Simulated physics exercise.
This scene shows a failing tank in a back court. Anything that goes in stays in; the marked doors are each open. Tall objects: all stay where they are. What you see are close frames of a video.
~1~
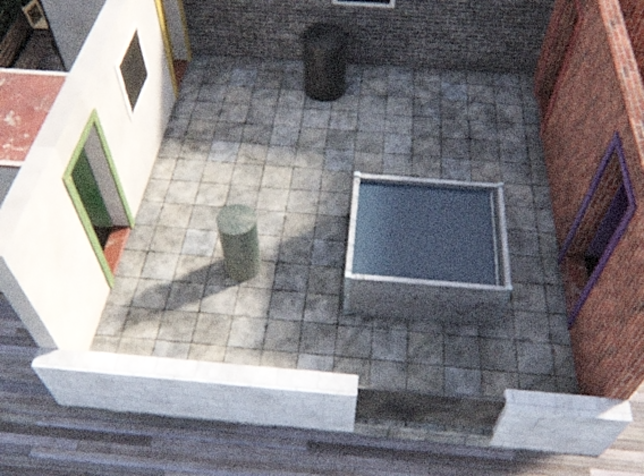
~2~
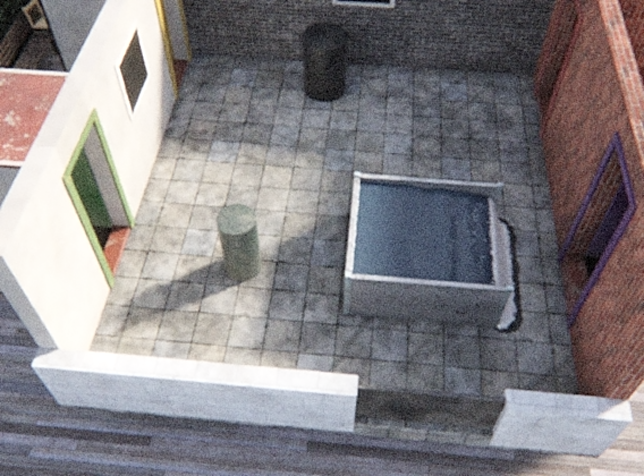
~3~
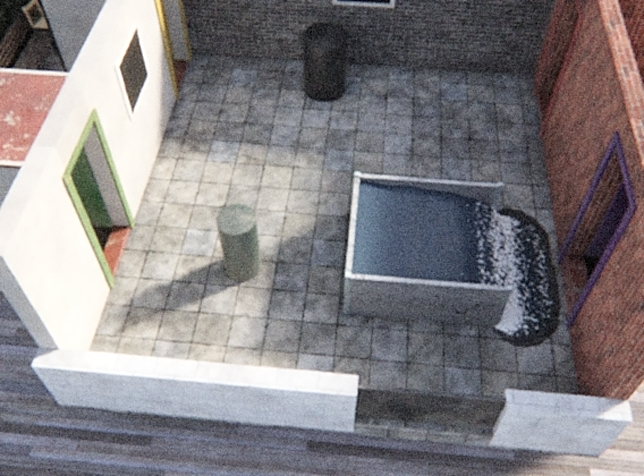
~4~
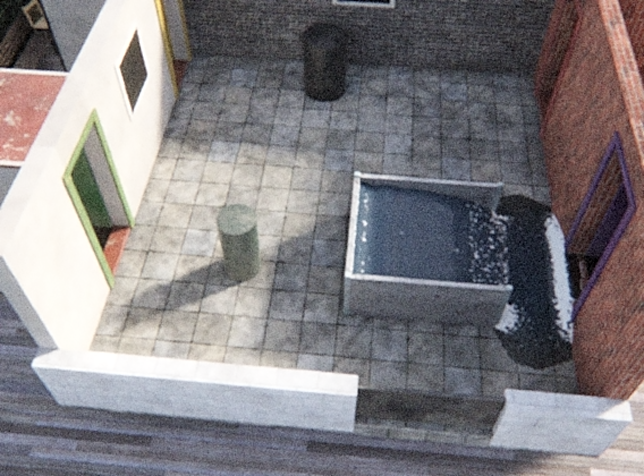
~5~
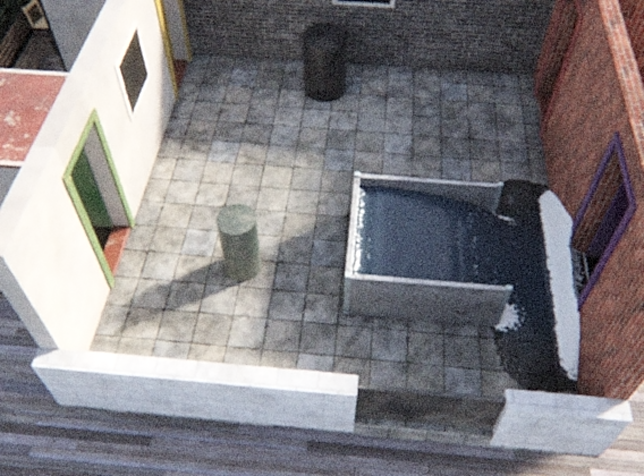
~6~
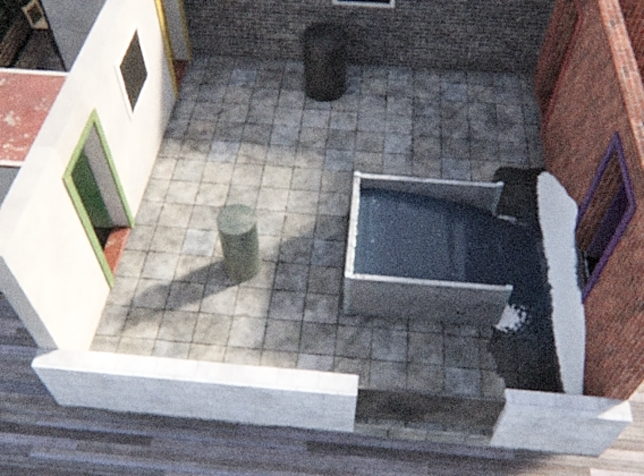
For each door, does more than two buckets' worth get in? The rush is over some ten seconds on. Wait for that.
Result: The green door is going to overshoot the allowance, the purple door is going to overshoot the allowance, the yellow door is going to overshoot the allowance, the red door is going to stay inside the allowance.
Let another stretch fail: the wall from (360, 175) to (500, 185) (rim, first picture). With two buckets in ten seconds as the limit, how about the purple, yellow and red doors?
I'd say the purple keeps within bounds, the yellow gets too much as well, and the red gets too much.
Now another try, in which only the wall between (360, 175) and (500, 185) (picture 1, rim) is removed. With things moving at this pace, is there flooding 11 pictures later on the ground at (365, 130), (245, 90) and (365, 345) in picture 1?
Following the listed order, the three come out reached by the spill, reached by the spill and not reached.
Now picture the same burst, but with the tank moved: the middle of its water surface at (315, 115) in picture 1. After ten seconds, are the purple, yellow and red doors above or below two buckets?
Result: Purple door misses it, yellow door tops the limit, red door tops the limit.
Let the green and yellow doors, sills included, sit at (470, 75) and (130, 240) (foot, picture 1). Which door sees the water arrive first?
That would be the one in purple.
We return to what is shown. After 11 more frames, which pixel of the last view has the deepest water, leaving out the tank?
Near (578, 410).
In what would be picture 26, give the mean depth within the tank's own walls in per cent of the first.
22 percent or so.
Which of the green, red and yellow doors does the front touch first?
Call: The red one.
A moment on, water covers 20 % of the floor; the green door not reached, the purple door far over two buckets in, the yellow door not reached, the red door wet at the sill, nothing in.
Next, water covers 35 % of the floor; the green door not reached, the purple door far over two buckets in, the yellow door not reached, the red door wet at the sill, nothing in.
Then, water covers 55 % of the floor; the green door not reached, the purple door far over two buckets in, the yellow door not reached, the red door wet at the sill, nothing in.
Later, water covers 90 % of the floor; the green door over two buckets in, the purple door far over two buckets in, the yellow door over two buckets in, the red door under two buckets in.
In the end, water covers 100 % of the floor; the green door over two buckets in, the purple door far over two buckets in, the yellow door over two buckets in, the red door under two buckets in.
